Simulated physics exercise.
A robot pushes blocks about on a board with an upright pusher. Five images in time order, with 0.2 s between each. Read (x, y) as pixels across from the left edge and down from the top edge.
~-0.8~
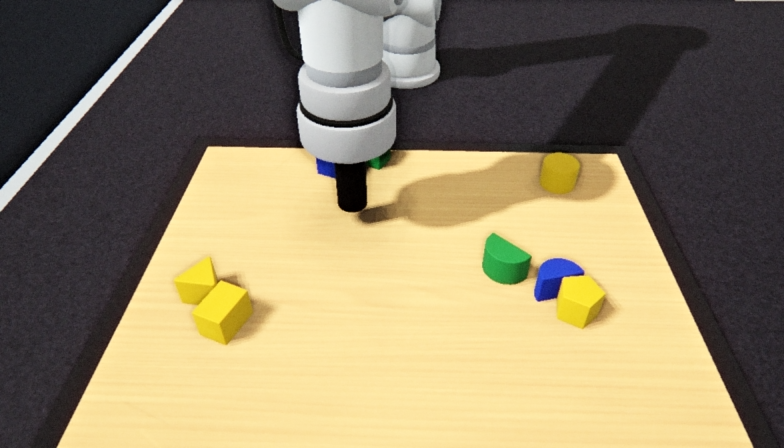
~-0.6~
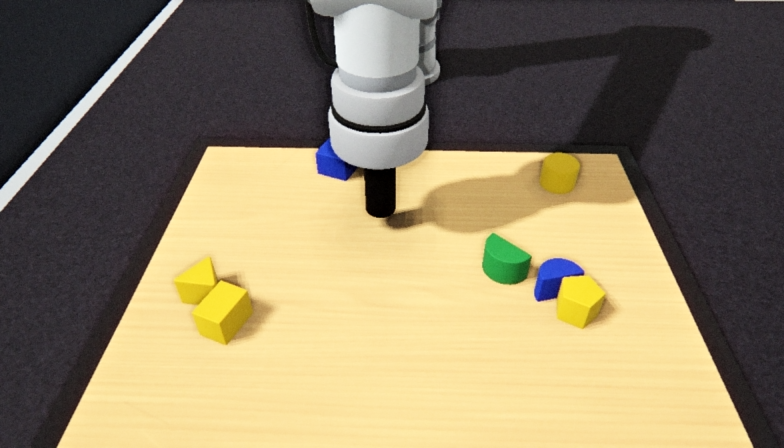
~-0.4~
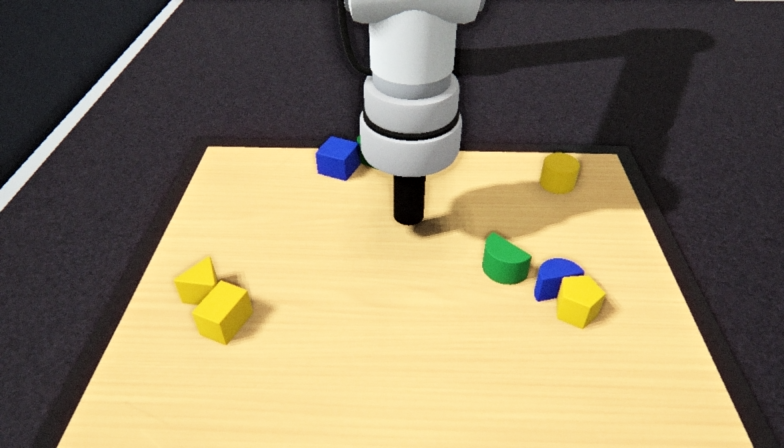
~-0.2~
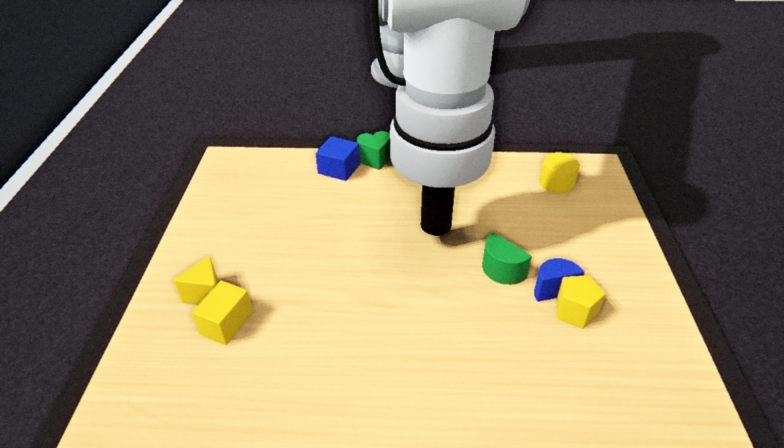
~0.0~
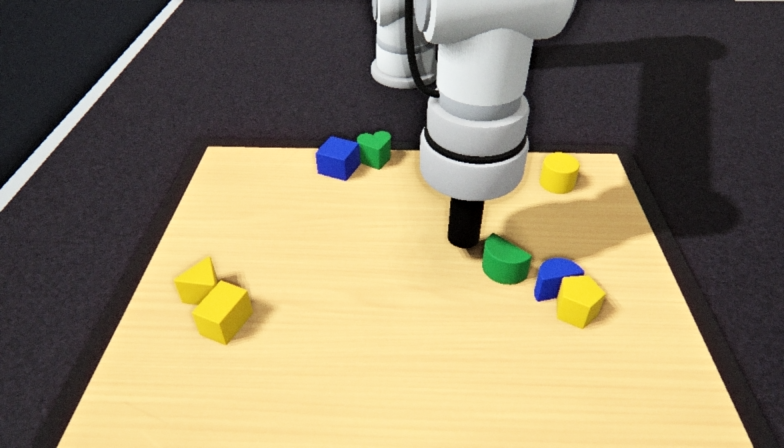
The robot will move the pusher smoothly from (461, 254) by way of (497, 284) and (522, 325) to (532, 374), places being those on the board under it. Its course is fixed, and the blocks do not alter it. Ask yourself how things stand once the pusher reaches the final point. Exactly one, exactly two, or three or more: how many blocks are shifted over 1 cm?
Going by the path, two of them shift by more than about 1 cm.
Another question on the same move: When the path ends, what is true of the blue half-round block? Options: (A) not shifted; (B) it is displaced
Correct choice: B.
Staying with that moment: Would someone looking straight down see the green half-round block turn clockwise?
Short answer: No.
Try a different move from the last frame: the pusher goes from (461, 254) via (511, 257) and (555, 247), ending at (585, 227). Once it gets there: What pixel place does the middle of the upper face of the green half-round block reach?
By then it is at (537, 259).
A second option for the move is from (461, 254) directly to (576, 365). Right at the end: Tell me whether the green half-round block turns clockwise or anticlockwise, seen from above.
My answer: Anticlockwise.
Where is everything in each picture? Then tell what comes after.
The first frame shows pusher's lower end (353, 204); green half-round block (505, 249); blue half-round block (559, 268); yellow pentagonal block (583, 289).
The second frame shows pusher (381, 209); blocks still.
The third frame shows pusher (409, 216); blocks still.
The fourth frame shows pusher (436, 226); blocks still.
The fifth frame shows pusher (463, 238); green half-round block (505, 249); blue half-round block (559, 268); yellow pentagonal block (583, 289).
What follows on the original path. One third of the way, pusher (500, 268); green half-round block (539, 260), turned 20° anticlockwise; blue half-round block (583, 270); yellow pentagonal block (586, 292).
Two thirds of the way, pusher (526, 310); green half-round block (541, 261), turned 25° anticlockwise; blue half-round block (586, 269); yellow pentagonal block (586, 292).
At the end, pusher (537, 358); green half-round block (541, 261), turned 25° anticlockwise; blue half-round block (586, 269); yellow pentagonal block (586, 292).
